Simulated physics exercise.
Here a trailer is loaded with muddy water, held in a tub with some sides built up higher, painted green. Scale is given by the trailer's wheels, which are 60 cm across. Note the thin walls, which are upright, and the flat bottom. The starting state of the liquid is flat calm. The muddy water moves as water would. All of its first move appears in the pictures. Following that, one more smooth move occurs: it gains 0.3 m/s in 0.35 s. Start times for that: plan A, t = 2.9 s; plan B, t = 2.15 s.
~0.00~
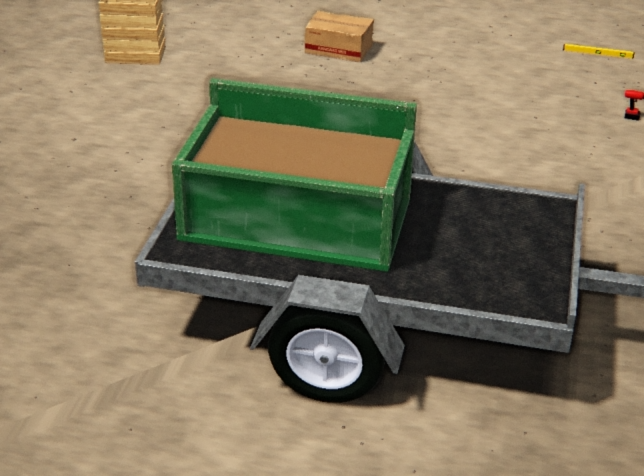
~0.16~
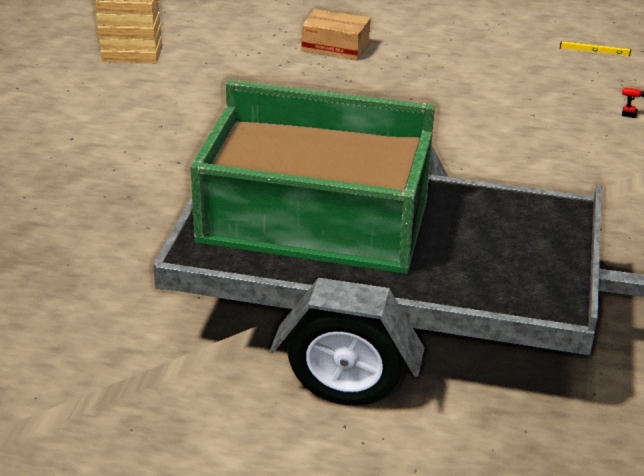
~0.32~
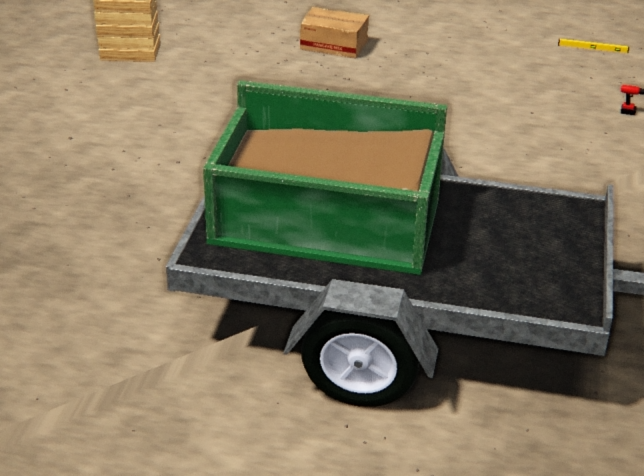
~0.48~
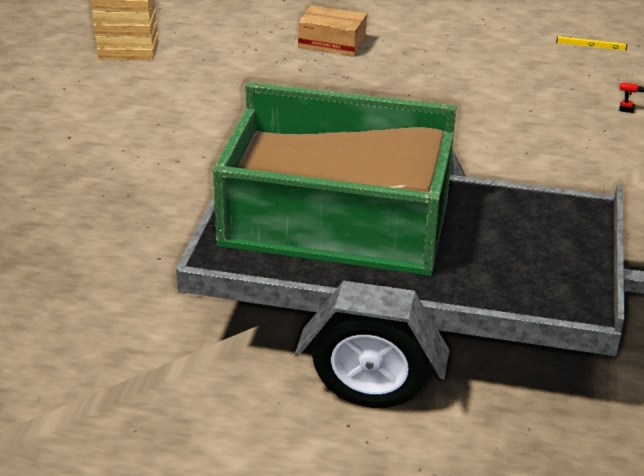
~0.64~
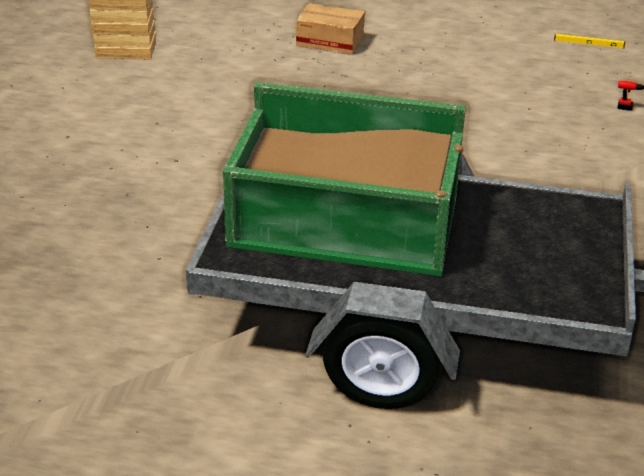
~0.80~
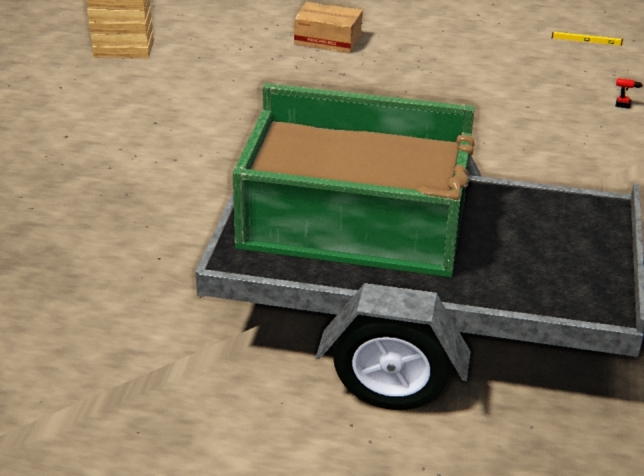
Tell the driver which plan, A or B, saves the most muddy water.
The driver should go with plan A.
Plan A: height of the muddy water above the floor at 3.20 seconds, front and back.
Heights: Front 38 cm, then back 36 cm.
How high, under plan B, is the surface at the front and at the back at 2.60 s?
I'd say some 30 cm in front and some 46 cm behind.
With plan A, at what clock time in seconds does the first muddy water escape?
Around 3.8 seconds.
For plan A, At 3.20 s it stands 36 cm high behind and 38 cm in front; all of it is still inside.
For plan A, At 6.24 s 1 per cent has gone over the front and the back, 3 of 239 litres.
For plan B, At 2.60 s it stands 47 cm high behind and 29 cm in front; all of it is still inside.
For plan B, At 5.49 s 3 per cent has gone over the back and the front, 8 of 239 litres.
